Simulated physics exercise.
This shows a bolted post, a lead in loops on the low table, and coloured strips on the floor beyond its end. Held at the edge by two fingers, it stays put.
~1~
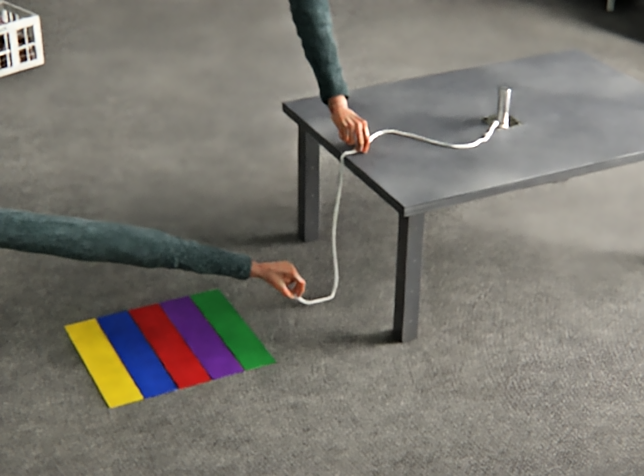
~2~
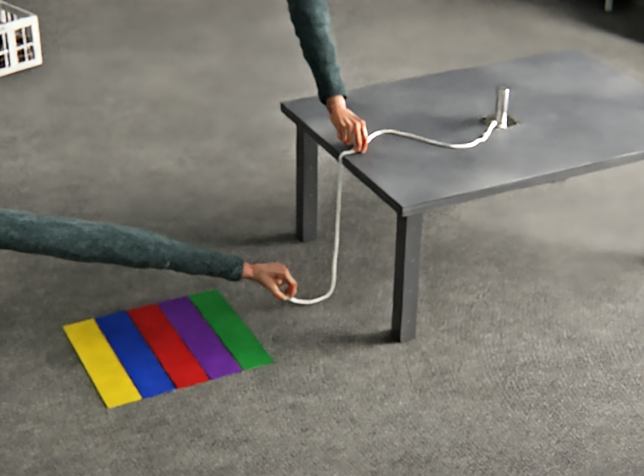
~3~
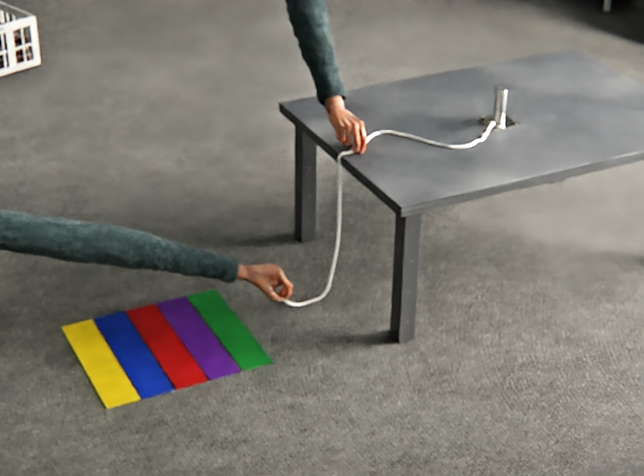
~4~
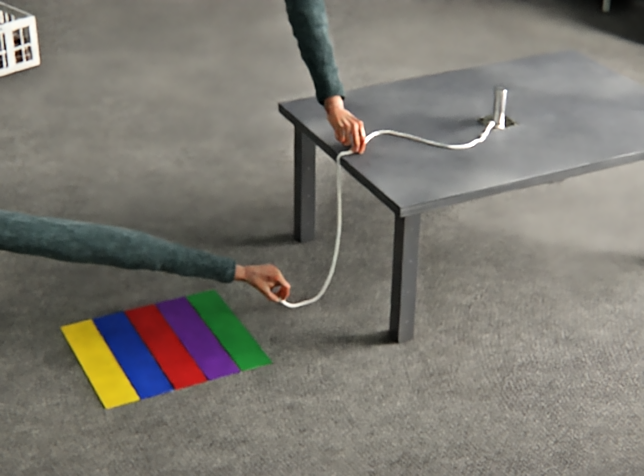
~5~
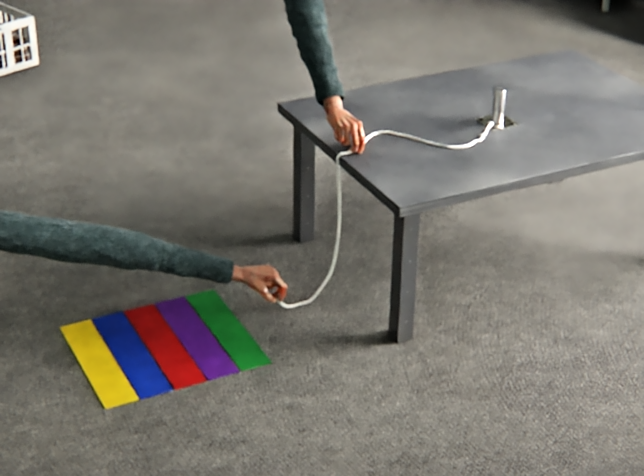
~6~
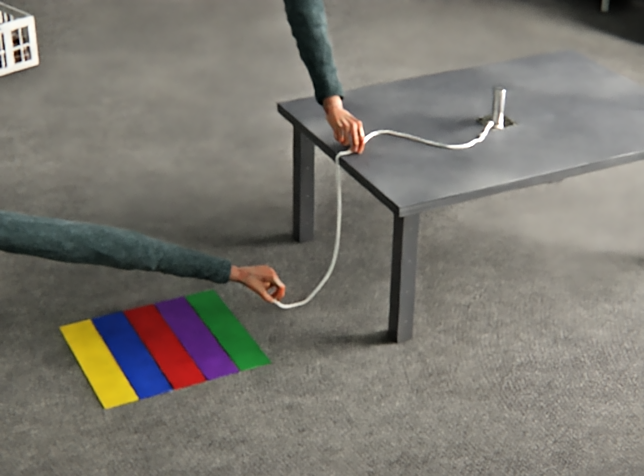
On a grey carpeted floor beside a low dark table, one hand pins a pale lead at the table's edge while another holds its hanging end near five coloured strips. The lower hand draws the end slightly left, toward the green strip, then slows to barely moving, while the upper hand stays put.
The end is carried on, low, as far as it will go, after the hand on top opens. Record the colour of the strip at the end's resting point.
Resting point: Blue strip.
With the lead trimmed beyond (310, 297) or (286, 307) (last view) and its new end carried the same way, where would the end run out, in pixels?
Result 1: (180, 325). Result 2: (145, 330).
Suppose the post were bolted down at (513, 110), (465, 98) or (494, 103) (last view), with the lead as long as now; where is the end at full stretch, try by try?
Going by the last picture, roughly (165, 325), (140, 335) and (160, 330).
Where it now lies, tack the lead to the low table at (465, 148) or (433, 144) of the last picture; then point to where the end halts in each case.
Taking the tries in turn, you get (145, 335) and then (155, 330).
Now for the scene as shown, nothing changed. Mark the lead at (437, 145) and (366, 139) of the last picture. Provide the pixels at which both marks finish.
I'd say about (407, 140) for one and about (331, 164) for the other.
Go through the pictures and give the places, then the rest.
The first frame shows end (295, 295); green (250, 352); purple (218, 361); red (186, 369); blue (152, 378); yellow (118, 388).
The second frame shows end (287, 297); lead through (487, 134) (436, 144) (376, 134) (341, 162) (338, 223) (333, 285).
The third frame shows end (282, 298).
The fourth frame shows end (280, 299); lead through (485, 135) (434, 144) (374, 135) (339, 162) (339, 223) (325, 286).
The fifth frame shows end (277, 299).
The sixth frame shows end (275, 300); lead through (484, 135) (433, 144) (373, 134) (338, 162) (339, 223) (321, 285).
Soon after, end near (180, 324); over purple.
After that, end near (145, 333); over red.
At the stop, end near (125, 338); over blue. The blue one.
